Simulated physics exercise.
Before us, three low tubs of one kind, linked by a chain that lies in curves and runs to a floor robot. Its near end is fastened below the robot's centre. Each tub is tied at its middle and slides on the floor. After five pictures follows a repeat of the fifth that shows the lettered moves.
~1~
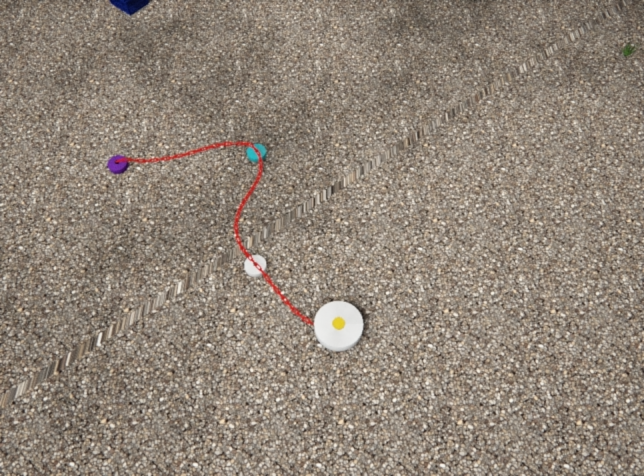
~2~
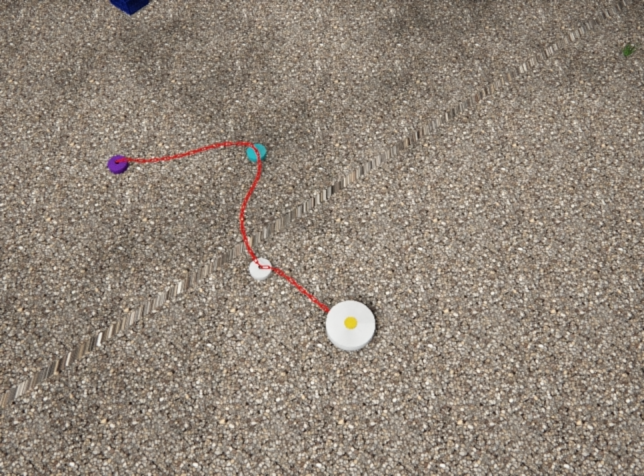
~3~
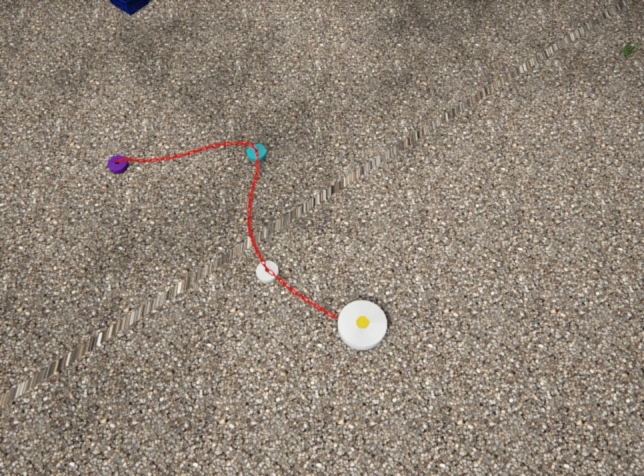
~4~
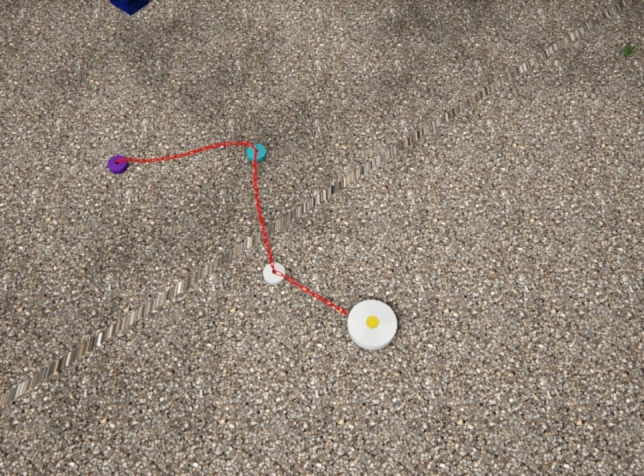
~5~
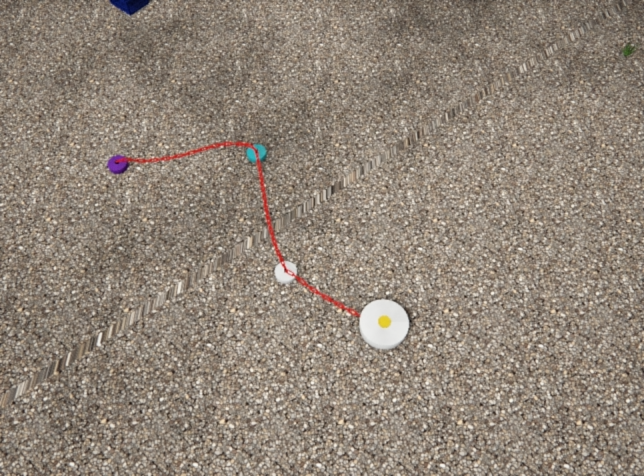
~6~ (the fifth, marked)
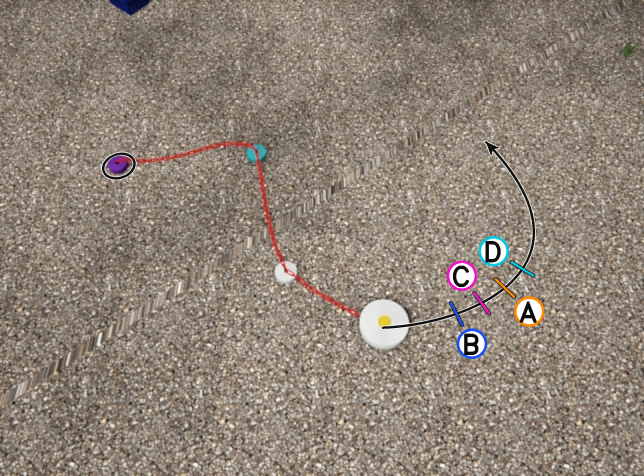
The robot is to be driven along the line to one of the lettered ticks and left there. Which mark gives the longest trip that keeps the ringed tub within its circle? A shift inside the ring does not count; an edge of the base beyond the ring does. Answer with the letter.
All is well up to C.
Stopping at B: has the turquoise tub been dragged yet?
By then, yes.
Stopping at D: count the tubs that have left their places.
Three.
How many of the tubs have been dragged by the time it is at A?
Three.
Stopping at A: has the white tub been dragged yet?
Yes.
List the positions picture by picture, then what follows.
The first frame shows white tub (255, 266); robot (338, 326); purple tub (118, 164).
The second frame shows robot (350, 326); white tub (261, 269); turquoise tub (257, 152).
The third frame shows robot (362, 326); white tub (267, 271); turquoise tub (257, 152).
The fourth frame shows robot (372, 325); white tub (274, 273); turquoise tub (257, 152).
The fifth frame shows robot (384, 325); turquoise tub (257, 153); white tub (286, 272); purple tub (118, 164).
On the marked copy, A at (505, 288); B at (456, 314); C at (482, 303); D at (522, 269); the ring at (119, 166); the route from (383, 328) via (527, 261) to (486, 142).
Following C. Soon after the start, robot (421, 320); purple tub (118, 164); turquoise tub (258, 159); white tub (321, 269).
Later, robot (456, 311); purple tub (118, 164); turquoise tub (261, 169); white tub (352, 267).
In the end, robot (484, 300); purple tub (120, 164); turquoise tub (263, 181); white tub (375, 263); the ringed tub at the far end is still in its ring.
As for the rest, A drags the last tub to (128, 165); B is safe but short; D drags the last tub to (138, 167).
